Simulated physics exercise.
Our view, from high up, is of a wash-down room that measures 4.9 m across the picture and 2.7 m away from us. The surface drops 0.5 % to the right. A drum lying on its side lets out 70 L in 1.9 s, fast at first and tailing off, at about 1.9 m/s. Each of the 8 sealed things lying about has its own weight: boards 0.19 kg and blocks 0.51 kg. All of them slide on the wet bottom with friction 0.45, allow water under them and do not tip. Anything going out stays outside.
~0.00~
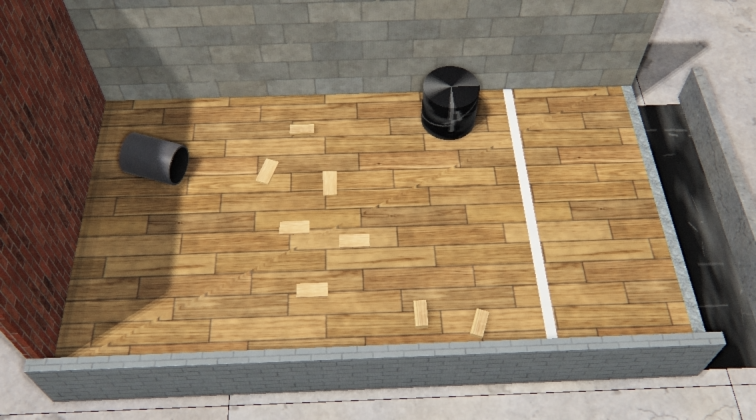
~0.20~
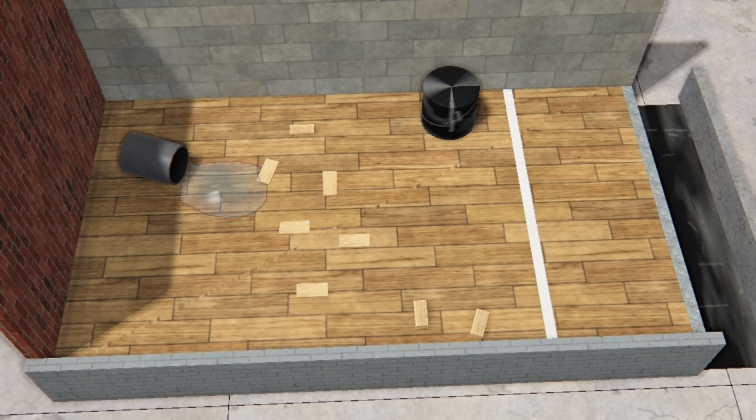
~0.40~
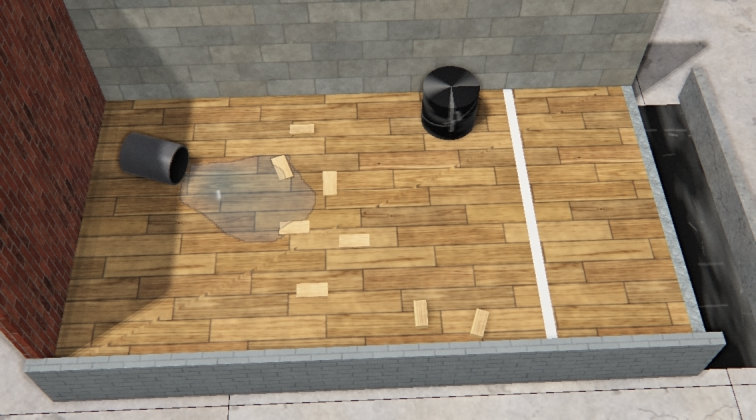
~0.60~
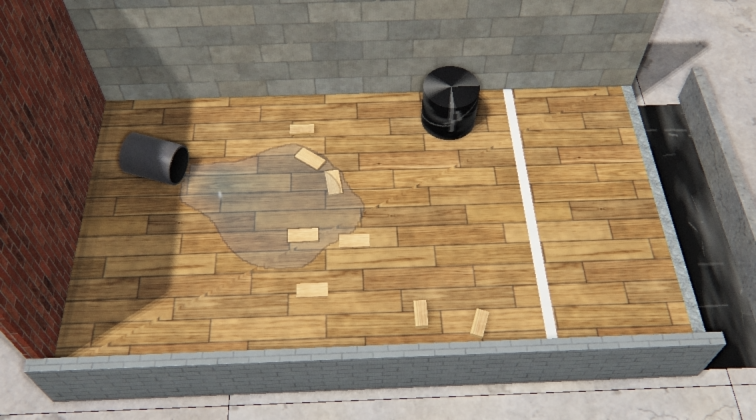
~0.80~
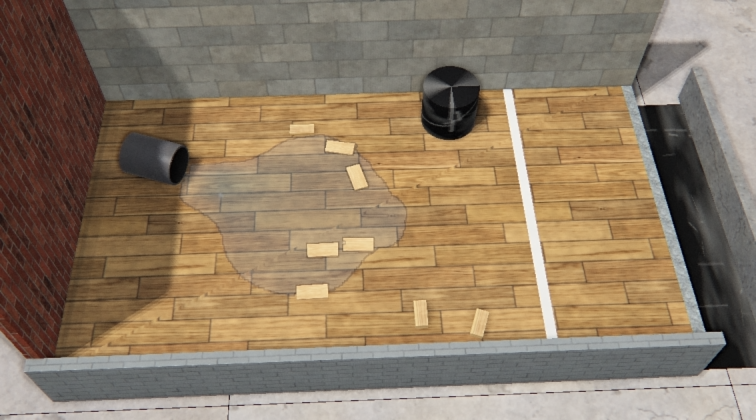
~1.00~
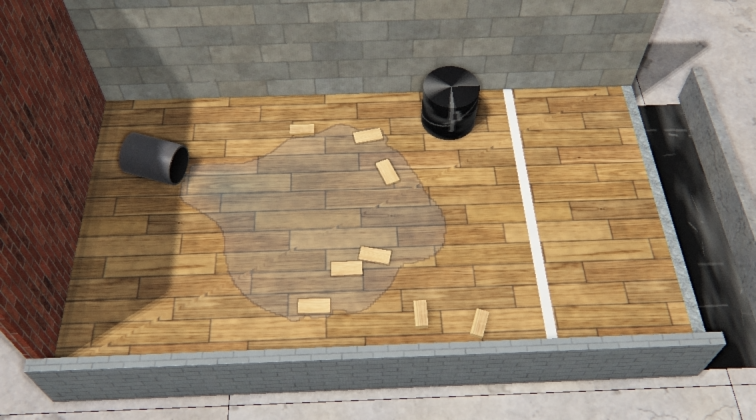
The clip opens on a wooden floor scattered with small pale boards, a dark cylinder lying at left and a black drum-like object standing near the back wall. Clear water emerges from the cylinder's mouth and spreads rightward and toward the viewer, then shifts several boards gradually to the right.
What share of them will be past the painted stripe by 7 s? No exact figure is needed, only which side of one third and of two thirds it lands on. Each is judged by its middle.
It lands between the two marks, from one to two thirds.
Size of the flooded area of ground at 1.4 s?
Wet: Near 4.0 m2.
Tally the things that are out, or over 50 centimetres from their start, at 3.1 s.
By my tally, 7.
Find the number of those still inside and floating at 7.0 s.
Count: 0.
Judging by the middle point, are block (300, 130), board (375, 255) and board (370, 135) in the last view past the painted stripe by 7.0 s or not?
Taking them one by one, I'd say it stays back, it gets across and it stays back.
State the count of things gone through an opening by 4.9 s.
I get 3 in all.
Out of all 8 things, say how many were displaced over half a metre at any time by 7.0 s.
Counting them up, I find 7.
After 1.4 s 0 of 8 are over the mark; 3 afloat.
After 3.1 s 4 of 8 are over the mark; 6 afloat.
After 4.9 s 5 of 8 are over the mark; 2 afloat.
After 7.0 s 5 of 8 are over the mark; 0 afloat.
